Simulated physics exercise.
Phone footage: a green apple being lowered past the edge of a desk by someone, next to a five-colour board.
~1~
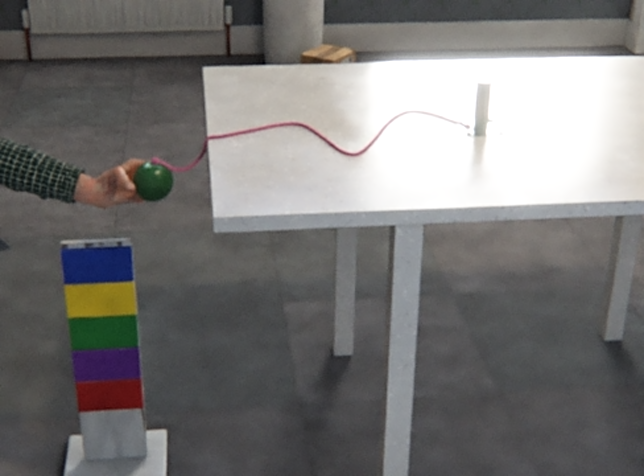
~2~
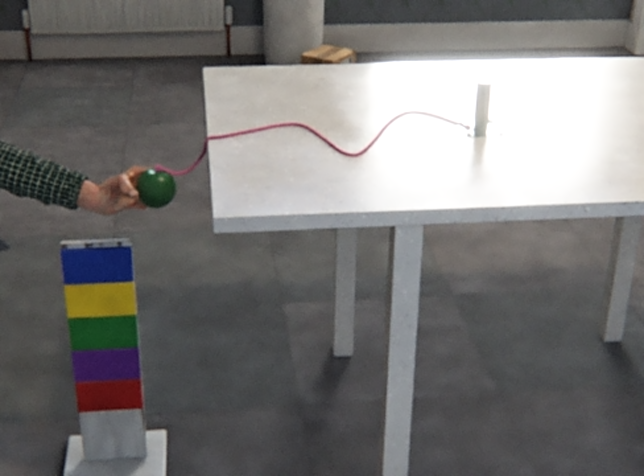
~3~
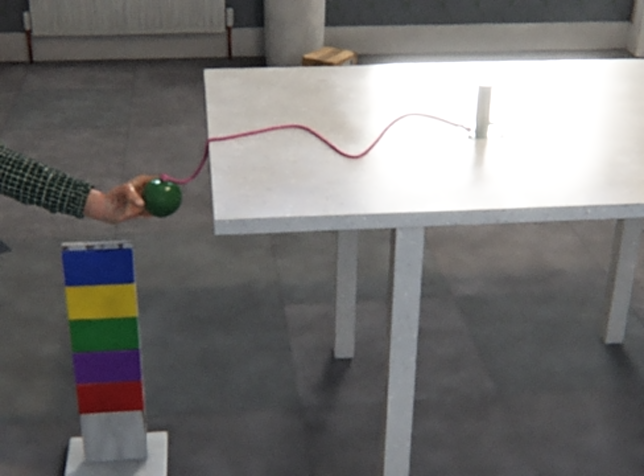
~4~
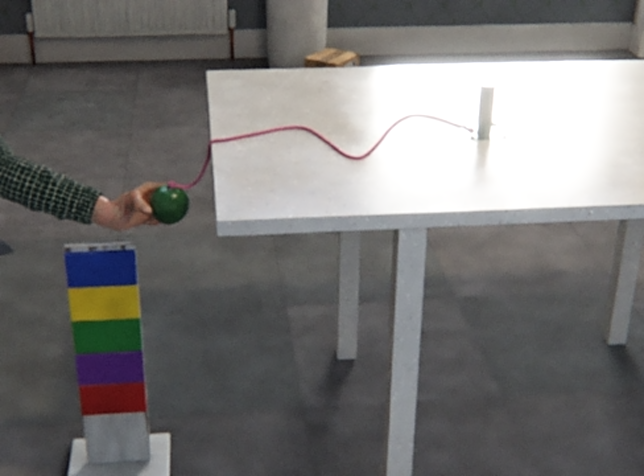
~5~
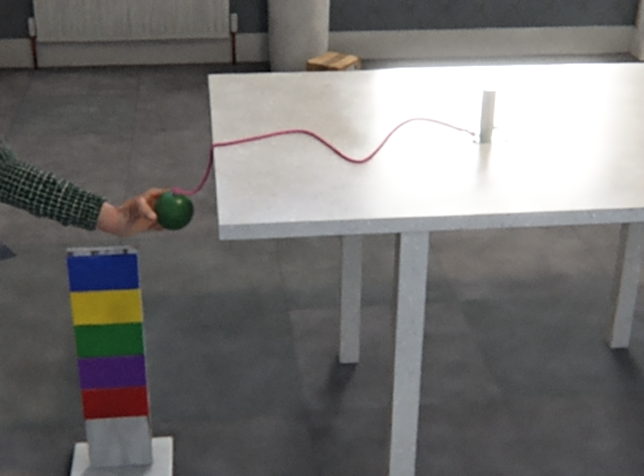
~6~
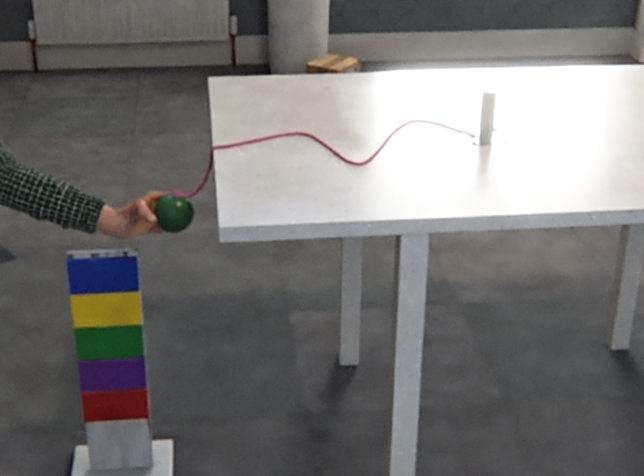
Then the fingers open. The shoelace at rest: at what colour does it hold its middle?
The colour is purple.
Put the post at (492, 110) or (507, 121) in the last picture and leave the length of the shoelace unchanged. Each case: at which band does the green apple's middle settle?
One after the other, green; green.
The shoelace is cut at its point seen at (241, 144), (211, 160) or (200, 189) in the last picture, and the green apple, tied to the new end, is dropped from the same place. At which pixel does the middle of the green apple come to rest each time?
About (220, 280) first, then about (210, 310), and finally about (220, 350).
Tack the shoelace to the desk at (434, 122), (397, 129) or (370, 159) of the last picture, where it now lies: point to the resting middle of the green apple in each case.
Near (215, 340), (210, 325) and (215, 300).
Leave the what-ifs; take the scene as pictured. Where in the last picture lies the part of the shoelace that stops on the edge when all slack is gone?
Check around (330, 148) - that's where it is.
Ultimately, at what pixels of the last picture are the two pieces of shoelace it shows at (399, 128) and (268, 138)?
First: (372, 140). Second: (217, 233).
Early on, apple near (189, 367); level with purple.
Midway, apple near (251, 351); level with purple.
Near the end, apple near (202, 357); level with purple.
Finally, apple near (224, 358); level with purple. Its middle rests at the purple band.
